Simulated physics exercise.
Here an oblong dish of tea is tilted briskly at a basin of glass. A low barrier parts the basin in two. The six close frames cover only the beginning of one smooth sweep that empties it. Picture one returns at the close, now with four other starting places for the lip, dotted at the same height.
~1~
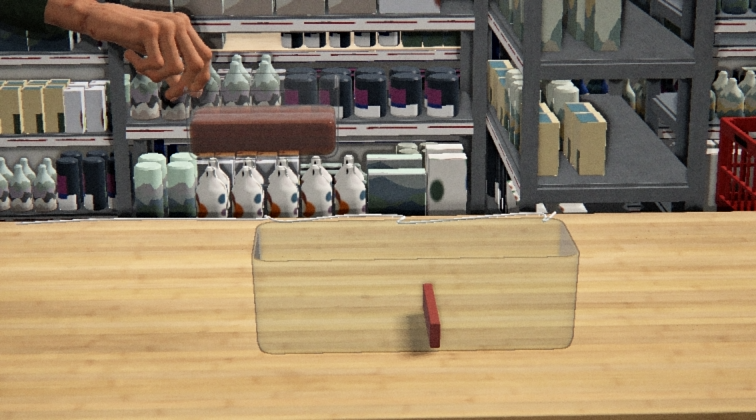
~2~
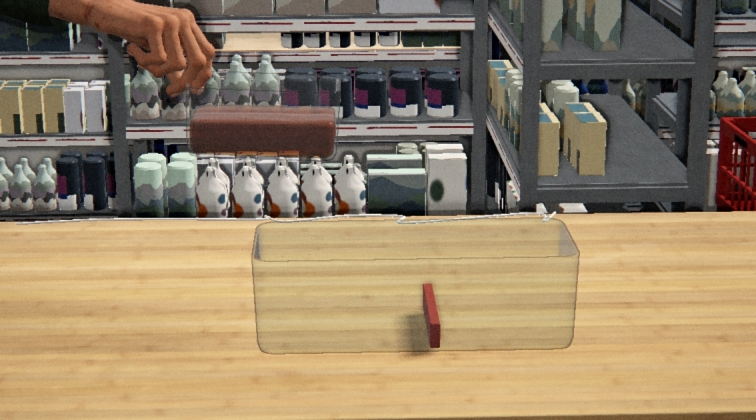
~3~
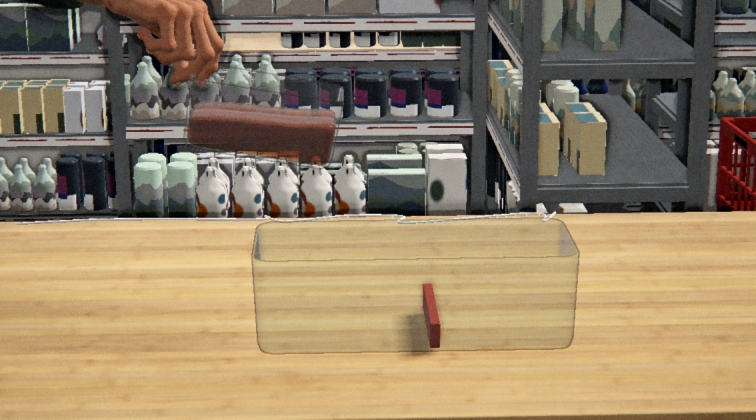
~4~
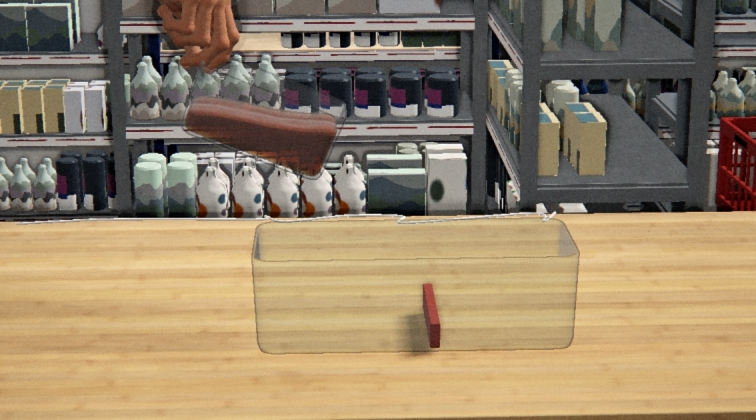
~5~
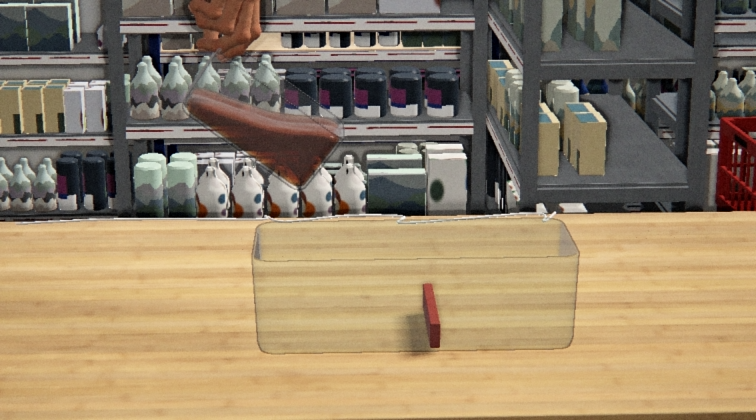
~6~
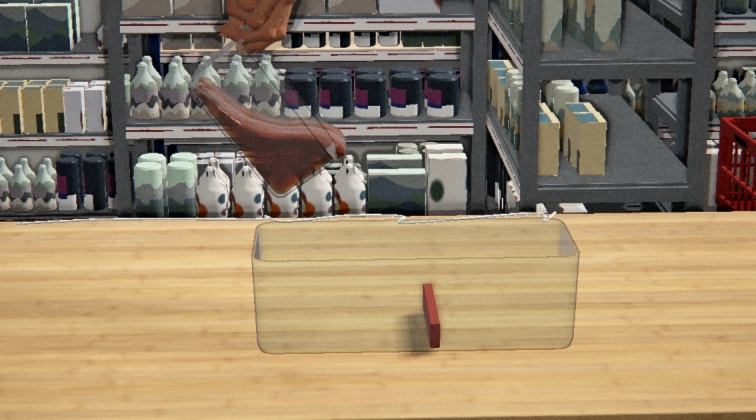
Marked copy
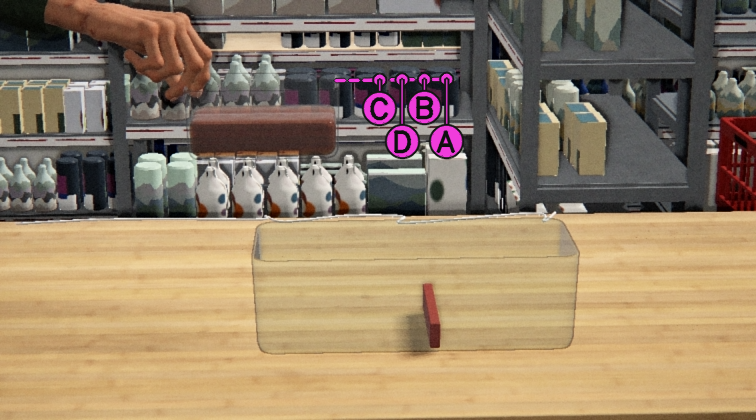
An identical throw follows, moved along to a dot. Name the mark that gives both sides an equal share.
Take D.
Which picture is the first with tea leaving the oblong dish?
Picture 6.
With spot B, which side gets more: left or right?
The right one.
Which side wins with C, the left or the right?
The left side.
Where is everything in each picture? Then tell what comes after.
The first frame shows upright, lip at (336, 80); basin from (257, 352) to (573, 346); top of the wall at (431, 303); nothing has left yet.
The second frame shows tipped about 3°, lip at (337, 83); nothing has left yet.
The third frame shows tipped about 10°, lip at (341, 93); nothing has left yet.
The fourth frame shows tipped about 22°, lip at (344, 109); nothing has left yet.
The fifth frame shows tipped about 37°, lip at (342, 129); nothing has left yet.
The sixth frame shows tipped about 53°, lip at (335, 150); tea is over the lip, down to (344, 152).
In magenta, A at (446, 79); B at (424, 79); C at (379, 80); D at (402, 79).
With A, about 20 % ends left of the wall and 78 % right of it; 3 % is lost outside.
With B, about 33 % ends left of the wall and 65 % right of it; 3 % is lost outside.
With C, about 71 % ends left of the wall and 24 % right of it; 4 % is lost outside.
With D, about 50 % ends left of the wall and 48 % right of it.
